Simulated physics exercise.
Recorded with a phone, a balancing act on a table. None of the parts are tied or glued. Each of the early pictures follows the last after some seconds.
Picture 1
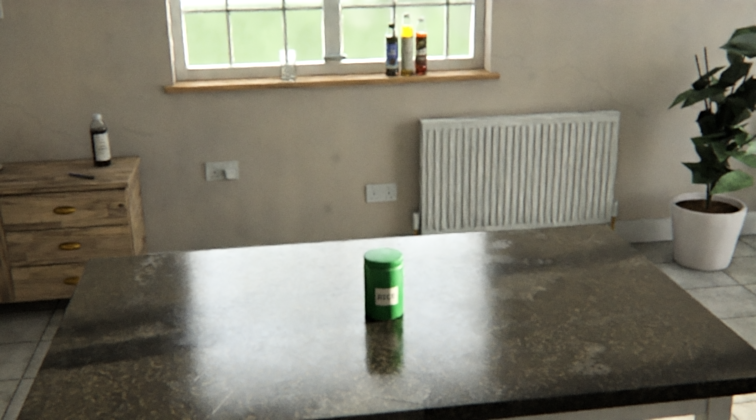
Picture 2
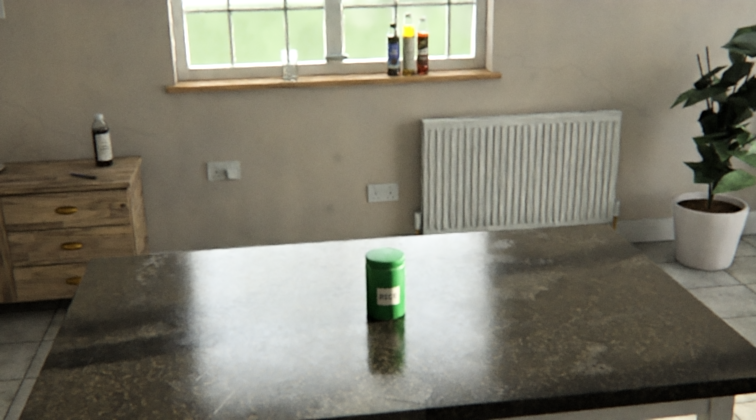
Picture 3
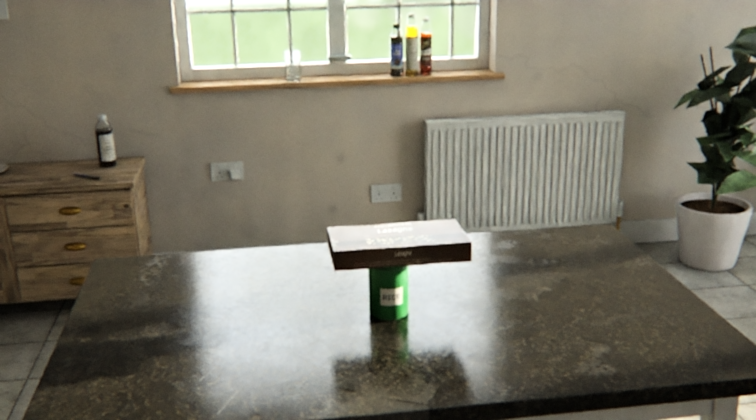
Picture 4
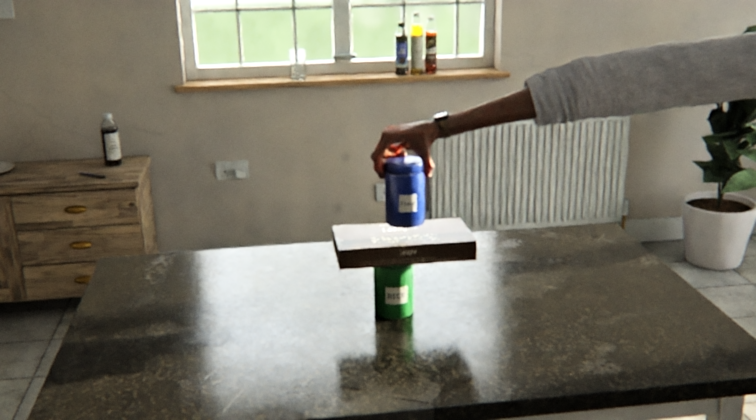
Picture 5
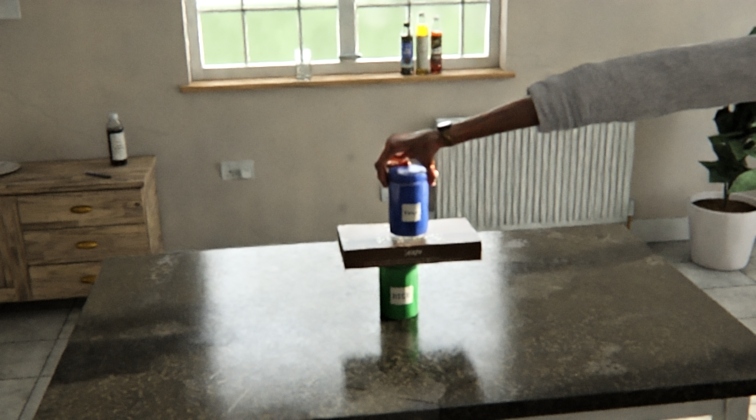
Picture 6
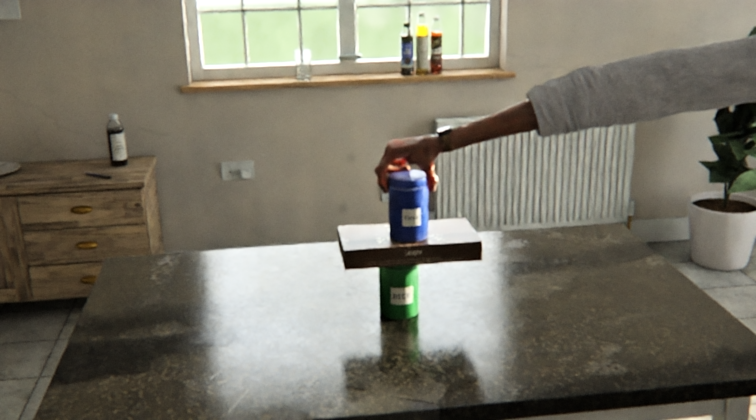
On a dark, glossy counter in a room with a window and a radiator, a green jar stands alone, and then a flat, book-like block lies across its top. A hand reaching in from the right holds a blue jar above the block, lowers it onto the surface and keeps hold of it.
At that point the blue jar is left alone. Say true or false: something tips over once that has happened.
False - nothing tips over.
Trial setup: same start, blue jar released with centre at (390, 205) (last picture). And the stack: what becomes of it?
Result: The stack stays stable.
Then, 0.20 s after the last picture, nothing has stirred.
Then, 0.40 s after the last picture, blue jar resting near (408, 206).
At rest, all 3 in place. Seen from the same camera at the end, blue jar near (408, 206). The stack stays up.
